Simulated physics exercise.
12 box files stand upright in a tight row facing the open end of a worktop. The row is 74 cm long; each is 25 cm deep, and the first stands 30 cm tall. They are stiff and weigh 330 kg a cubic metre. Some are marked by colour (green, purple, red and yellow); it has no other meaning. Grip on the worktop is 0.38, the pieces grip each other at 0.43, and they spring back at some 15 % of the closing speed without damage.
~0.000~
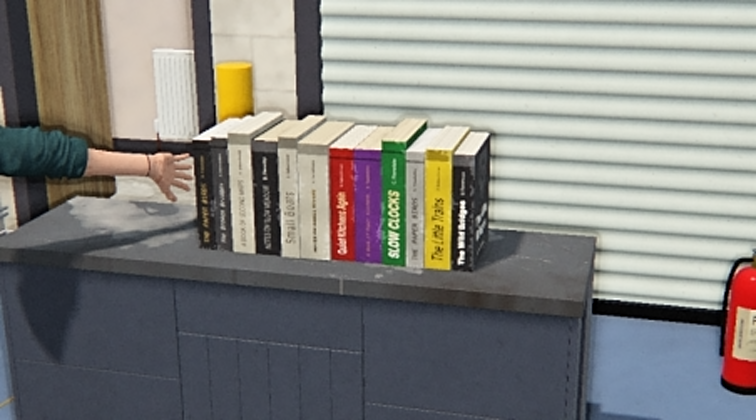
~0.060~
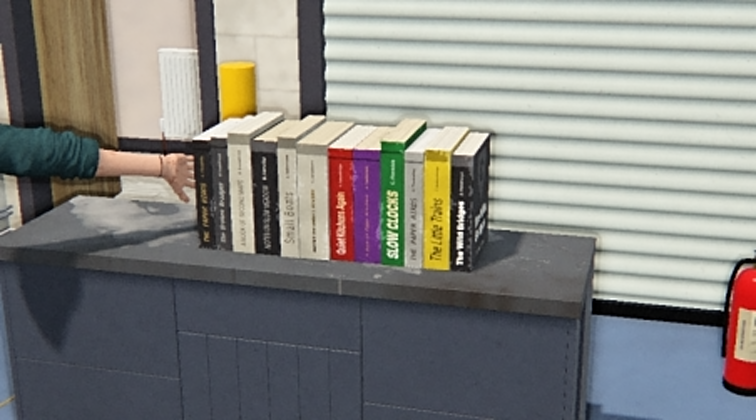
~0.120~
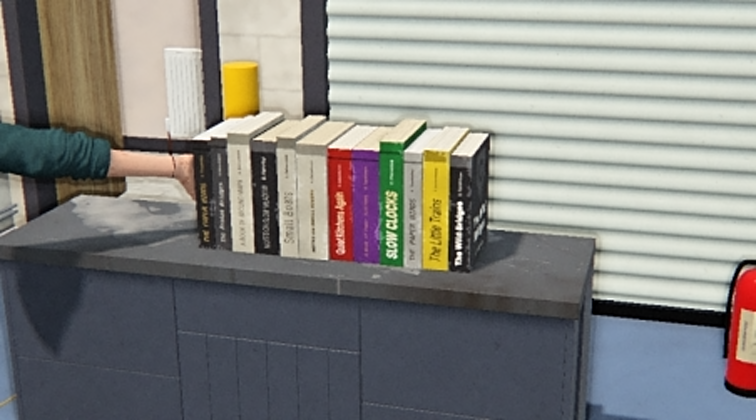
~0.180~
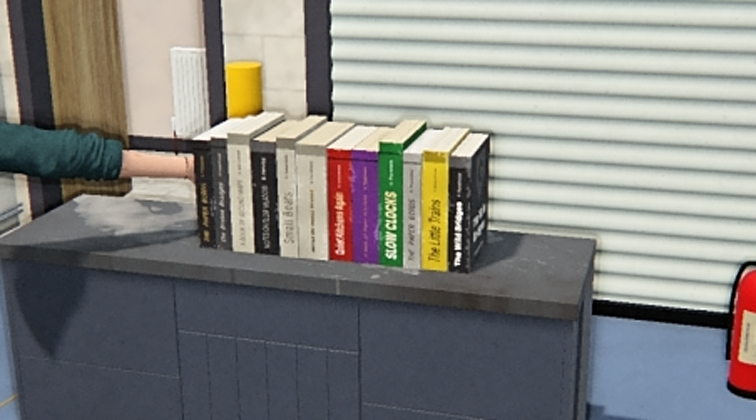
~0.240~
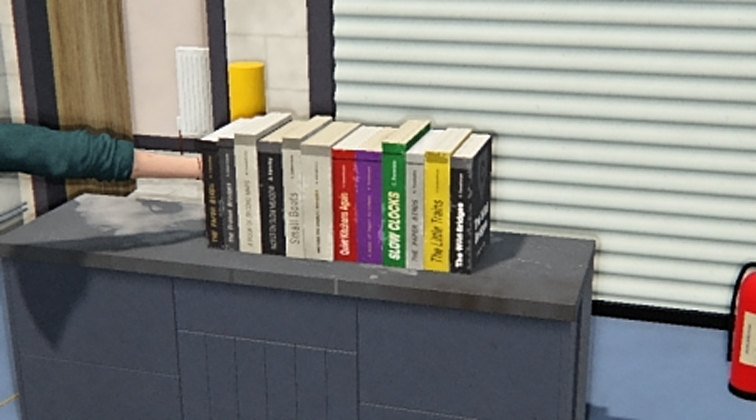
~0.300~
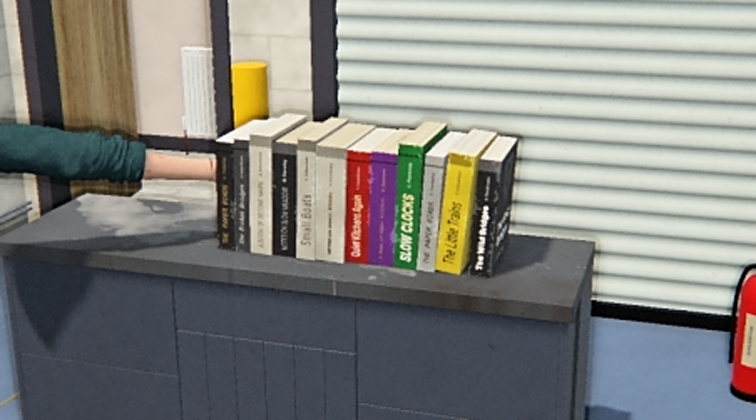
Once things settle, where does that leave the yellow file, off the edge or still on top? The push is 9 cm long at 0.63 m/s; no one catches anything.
In the end the yellow file is still on top.
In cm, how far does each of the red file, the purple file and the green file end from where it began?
Red 10, purple 20, green 20.
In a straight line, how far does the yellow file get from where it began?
Some 30 cm.
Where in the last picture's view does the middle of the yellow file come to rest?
Around (556, 229).
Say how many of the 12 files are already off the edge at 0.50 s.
By then 0.
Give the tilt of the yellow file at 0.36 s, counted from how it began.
About 10°.
Around 0.36 s, none of the 12 files off the edge, 12 disturbed; yellow file tipped 11°; purple file tipped 5°.
Around 0.50 s, none of the 12 files off the edge, 12 disturbed; yellow file tipped 37°; green file tipped 20°.
Finally (1.1 s), none of the 12 files off the edge, 12 disturbed; yellow file tipped 67°; green file tipped 43°; purple file tipped 22°. Seen by the last camera, middles, yellow file near (556, 229), green file near (481, 207).
